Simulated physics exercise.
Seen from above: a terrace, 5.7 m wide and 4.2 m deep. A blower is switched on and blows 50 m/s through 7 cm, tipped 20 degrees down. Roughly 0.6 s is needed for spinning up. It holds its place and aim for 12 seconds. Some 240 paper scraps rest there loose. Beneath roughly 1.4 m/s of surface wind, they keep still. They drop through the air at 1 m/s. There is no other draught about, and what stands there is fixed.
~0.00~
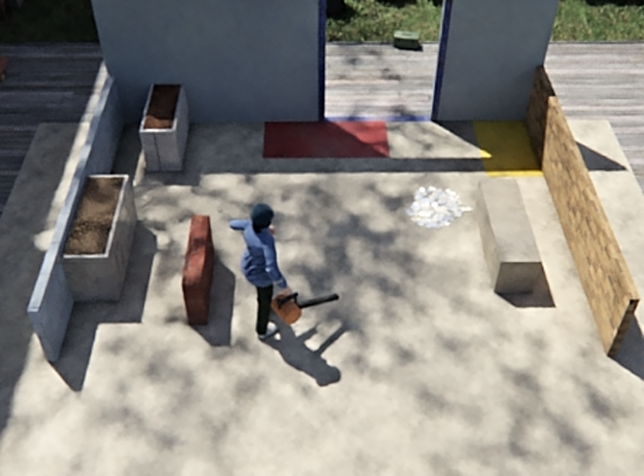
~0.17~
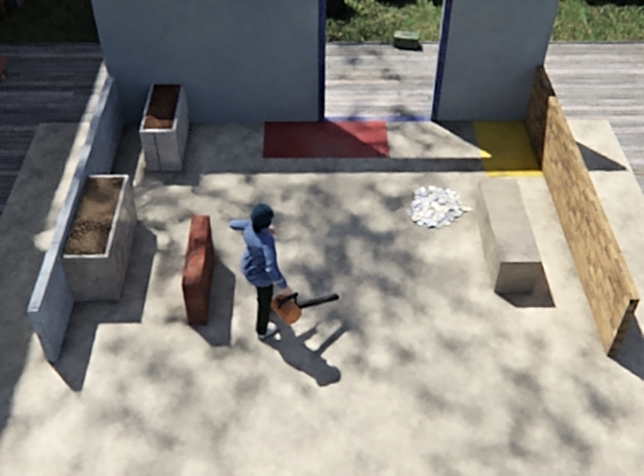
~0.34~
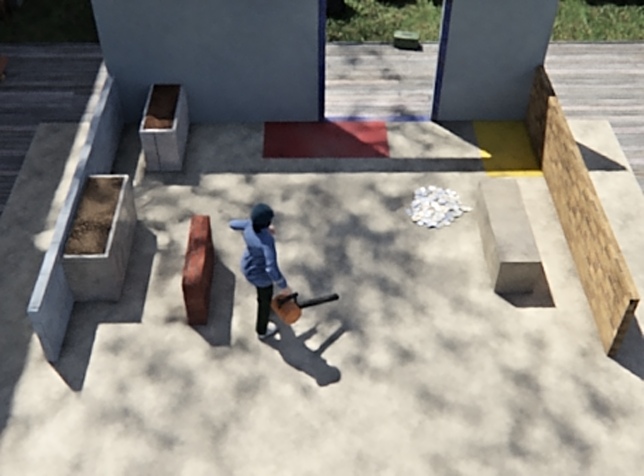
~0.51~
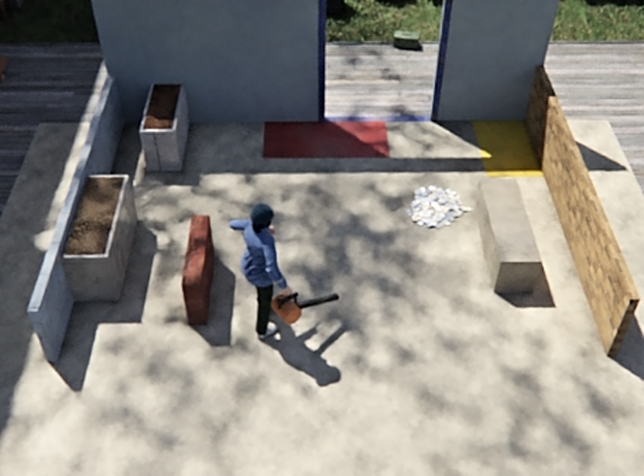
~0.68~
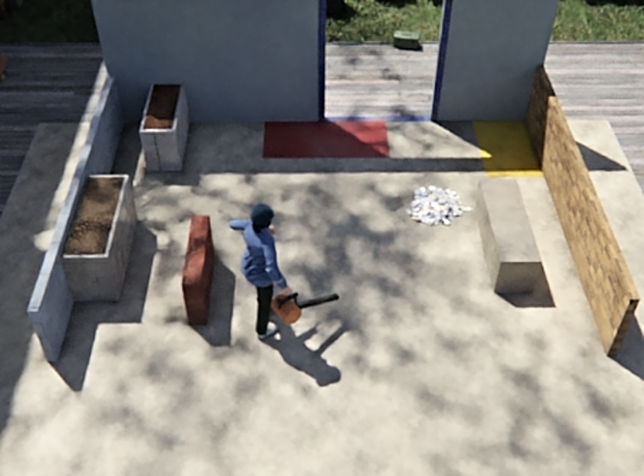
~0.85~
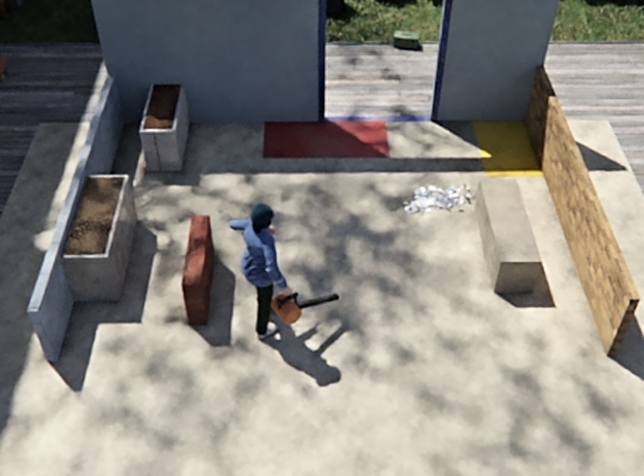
The clip opens on a paved yard seen from above, where a person in a blue top holds a blower toward a still pile of white paper scraps. The person stays in place as a few scraps begin to shift, then the pile thins and spreads slightly, some scraps edging up and right.
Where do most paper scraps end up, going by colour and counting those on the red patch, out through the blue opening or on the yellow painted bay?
Most end up at the yellow one.
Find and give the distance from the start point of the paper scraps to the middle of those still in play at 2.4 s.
My estimate is about 1.8 m.
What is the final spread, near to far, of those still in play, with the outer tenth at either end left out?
Around 2.0 m.
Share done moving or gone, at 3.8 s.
It comes out at some 20 %.
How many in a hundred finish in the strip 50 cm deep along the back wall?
60 per cent.
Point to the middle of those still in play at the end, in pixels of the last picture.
Centre: Roughly (516, 122).
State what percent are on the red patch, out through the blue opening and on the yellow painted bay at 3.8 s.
Roughly 0 % red, 5 % blue and 60 % yellow.
After 2.4 s, 0 % are out through the blue opening, 61 % on the yellow painted bay and 0 % on the red patch; the middle of those still in play is near (484, 130); 2 % have settled or left.
After 3.8 s, 5 % are out through the blue opening, 55 % on the yellow painted bay and 0 % on the red patch; the middle of those still in play is near (494, 120); 18 % have settled or left.
After 6.6 s, 8 % are out through the blue opening, 41 % on the yellow painted bay and 0 % on the red patch; the middle of those still in play is near (509, 122); 35 % have settled or left.
After 12.0 s, at the end, 10 % are out through the blue opening, 32 % on the yellow painted bay and 0 % on the red patch; the middle of those still in play is near (516, 122).
